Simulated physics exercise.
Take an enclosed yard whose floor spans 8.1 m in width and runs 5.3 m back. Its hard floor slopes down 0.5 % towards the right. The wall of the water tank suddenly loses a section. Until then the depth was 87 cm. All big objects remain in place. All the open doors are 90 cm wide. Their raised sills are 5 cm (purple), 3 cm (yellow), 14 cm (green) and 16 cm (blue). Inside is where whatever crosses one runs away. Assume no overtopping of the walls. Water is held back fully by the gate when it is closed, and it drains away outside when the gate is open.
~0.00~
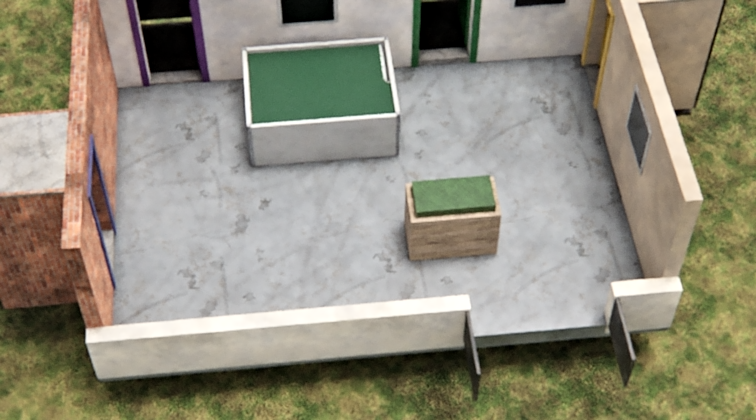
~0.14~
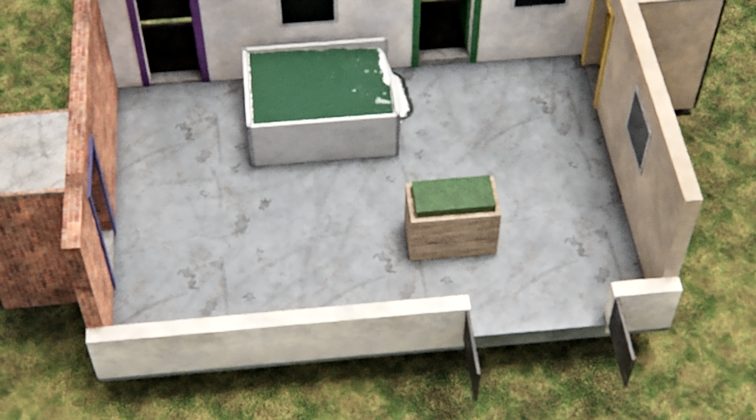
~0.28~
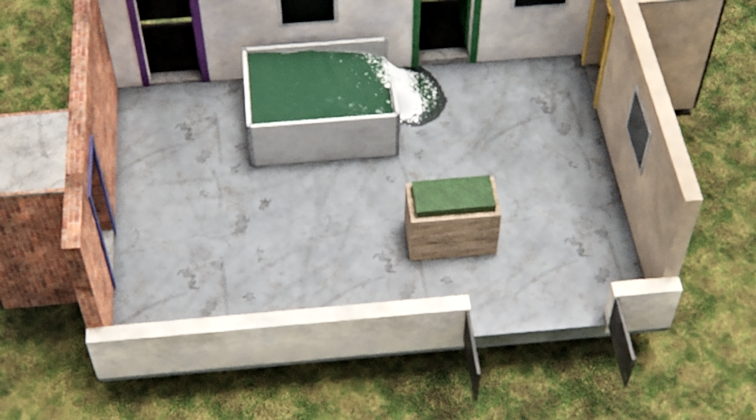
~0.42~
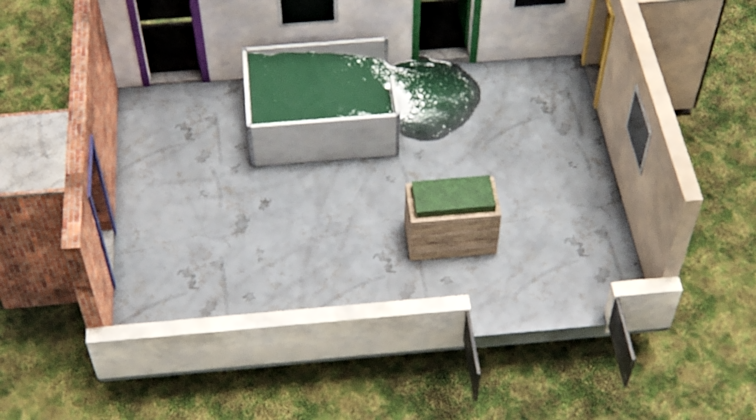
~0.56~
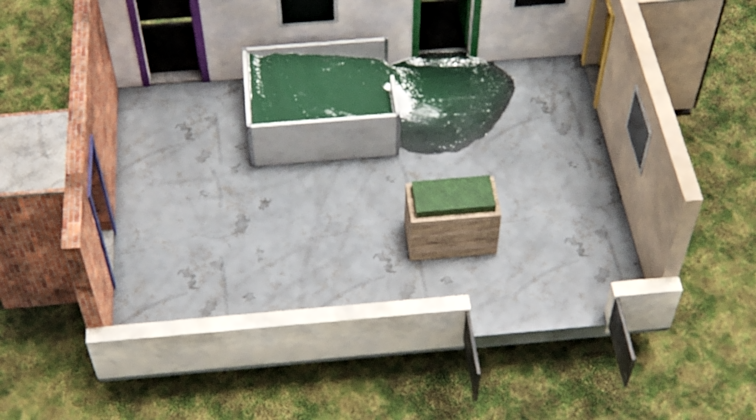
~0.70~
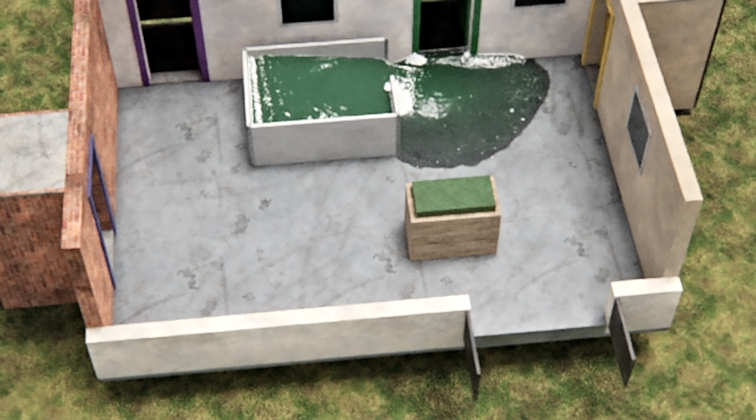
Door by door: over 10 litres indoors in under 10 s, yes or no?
Purple door: No, yellow door: Yes, green door: Yes, blue door: No.
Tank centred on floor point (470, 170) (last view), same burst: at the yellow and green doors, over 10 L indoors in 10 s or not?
Result - yellow door exceeds it, green door does not exceed it.
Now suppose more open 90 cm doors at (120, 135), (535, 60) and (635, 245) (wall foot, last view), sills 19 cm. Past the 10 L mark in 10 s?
In turn: Short of it, short of it, short of it.
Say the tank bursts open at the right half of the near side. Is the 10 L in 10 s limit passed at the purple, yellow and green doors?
Door purple goes beyond, door yellow goes beyond, door green stays within.
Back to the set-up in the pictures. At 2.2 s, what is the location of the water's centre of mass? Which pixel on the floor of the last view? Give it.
At roughly (383, 117).
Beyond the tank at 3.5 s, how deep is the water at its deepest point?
It gets to some 30 cm.
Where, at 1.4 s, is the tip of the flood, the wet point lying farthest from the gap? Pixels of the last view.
Around pixel (607, 170).
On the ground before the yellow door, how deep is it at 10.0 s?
About 10.5 cm.
After 1.4 s water covers 25 % of the floor and is deepest (48 cm) near (576, 59); purple door not reached, yellow door 19 cm at the sill, 68 L in, green door 28 cm at the sill, 43 L in, blue door not reached.
After 2.2 s water covers 25 % of the floor and is deepest (42 cm) near (576, 59); purple door not reached, yellow door 26 cm at the sill, 343 L in, green door 24 cm at the sill, 97 L in, blue door not reached.
After 3.5 s water covers 30 % of the floor and is deepest (30 cm) near (584, 89); purple door 1 cm at the sill, 0 L in, yellow door 27 cm at the sill, 711 L in, green door 19 cm at the sill, 132 L in, blue door not reached.
After 6.0 s water covers 40 % of the floor and is deepest (19 cm) near (589, 105); purple door 1 cm at the sill, 0 L in, yellow door 18 cm at the sill, 1093 L in, green door 12 cm at the sill, 149 L in, blue door not reached.
After 10.0 s water covers 55 % of the floor and is deepest (10 cm) near (643, 297); purple door 1 cm at the sill, 0 L in, yellow door 11 cm at the sill, 1342 L in, green door 7 cm at the sill, 149 L in, blue door not reached.
